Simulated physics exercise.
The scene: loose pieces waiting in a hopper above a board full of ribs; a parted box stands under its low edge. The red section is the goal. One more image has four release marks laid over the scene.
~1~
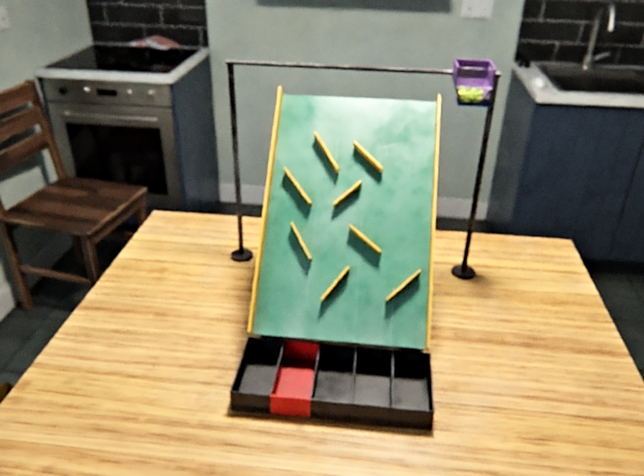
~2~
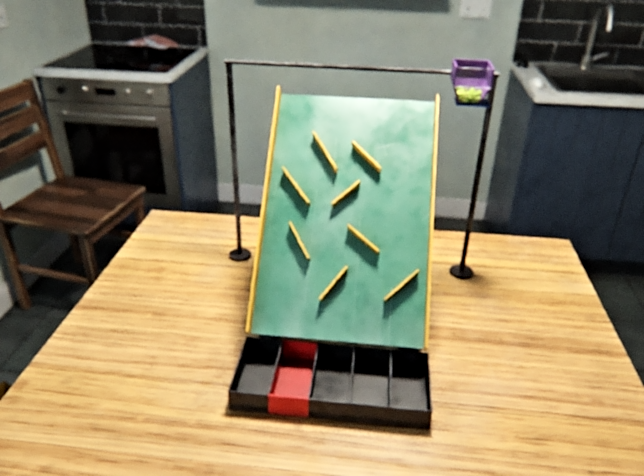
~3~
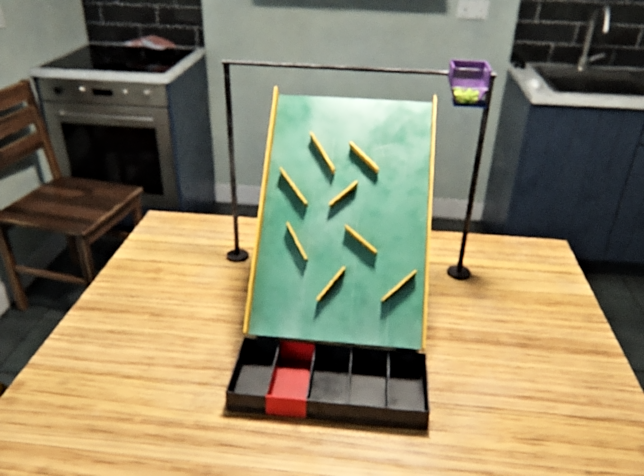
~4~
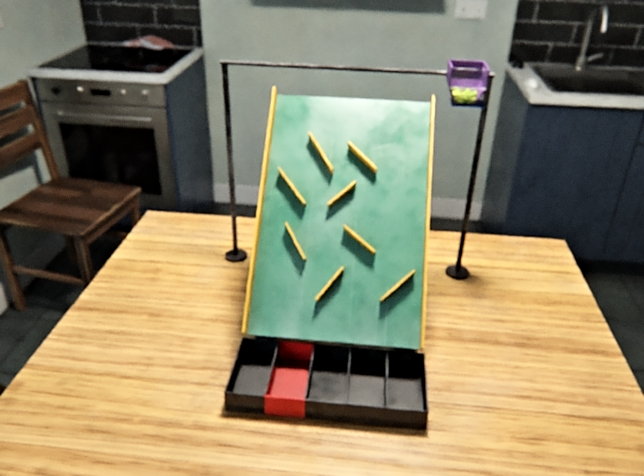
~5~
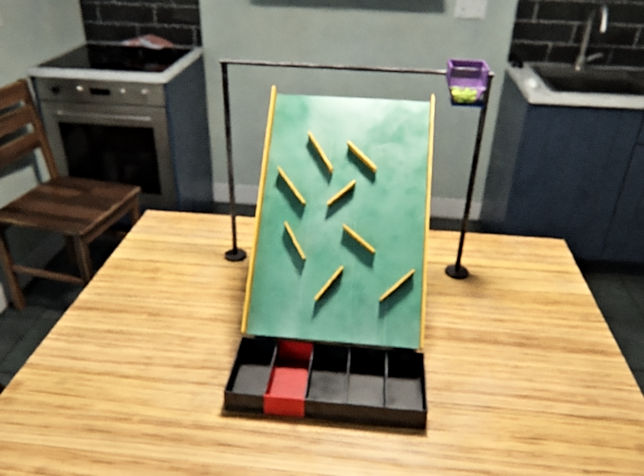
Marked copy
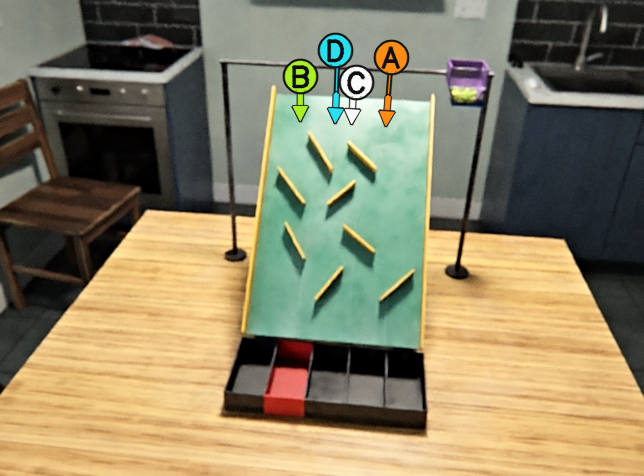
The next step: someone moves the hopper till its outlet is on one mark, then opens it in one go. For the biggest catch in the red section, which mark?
Go for D.
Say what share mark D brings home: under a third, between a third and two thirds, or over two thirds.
Mark D gives over two thirds.
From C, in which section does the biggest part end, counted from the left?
The second.
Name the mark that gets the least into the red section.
The answer is A.
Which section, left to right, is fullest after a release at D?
It is the second one.
On the marked copy, mark A meets the board at (386, 120); mark B meets the board at (300, 115); mark C meets the board at (351, 118); mark D meets the board at (335, 117).
If A is chosen, about a tenth in the red section, the larger part in other sections, about a tenth outside the box.
If B is chosen, roughly half in the red section, roughly a third in other sections, about a tenth outside the box.
If C is chosen, roughly a third in the red section, roughly half in other sections, about a tenth outside the box.
If D is chosen, the larger part in the red section, roughly a quarter in other sections.
